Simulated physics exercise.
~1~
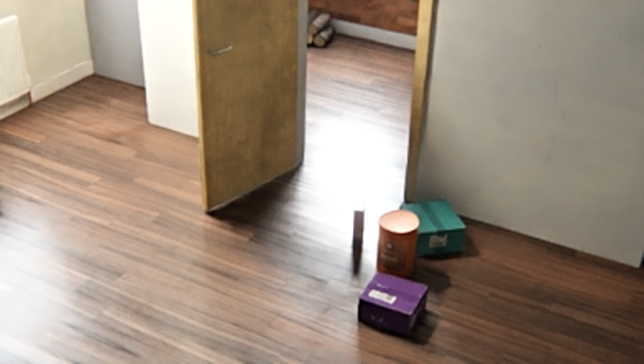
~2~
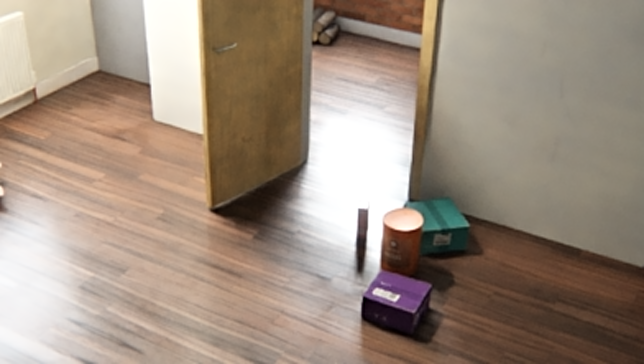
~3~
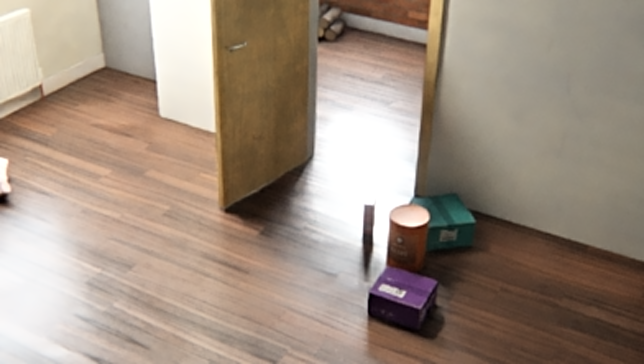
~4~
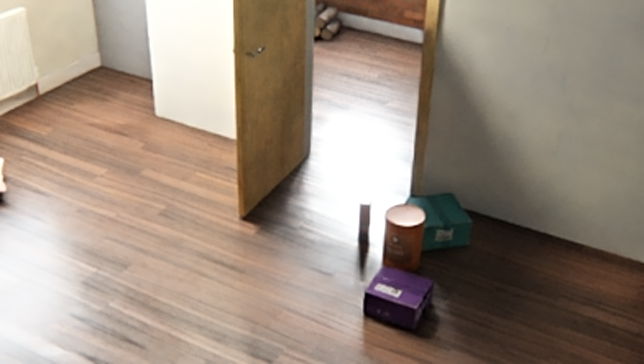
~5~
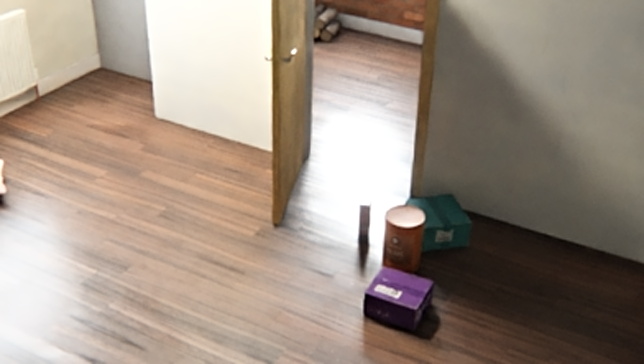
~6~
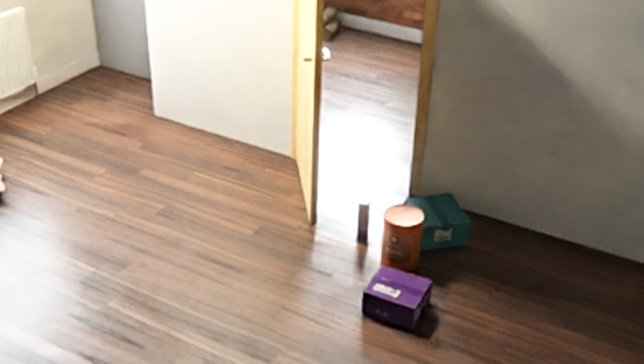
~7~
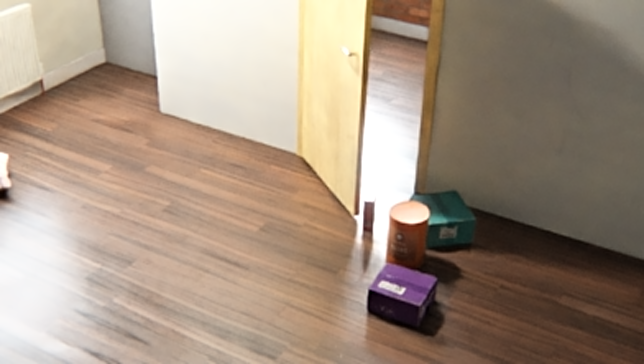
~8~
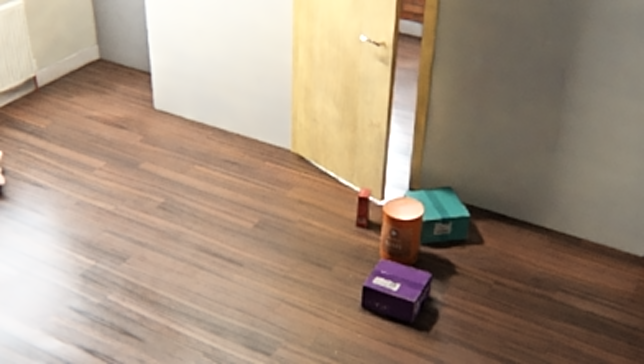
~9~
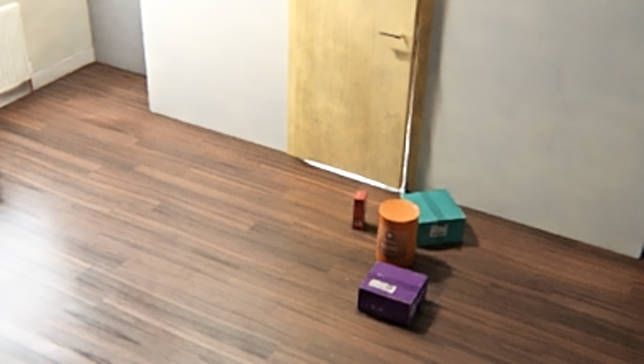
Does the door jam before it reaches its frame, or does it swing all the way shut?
It swings all the way shut, passing behind the boxes and the orange tub, which stay where they are.
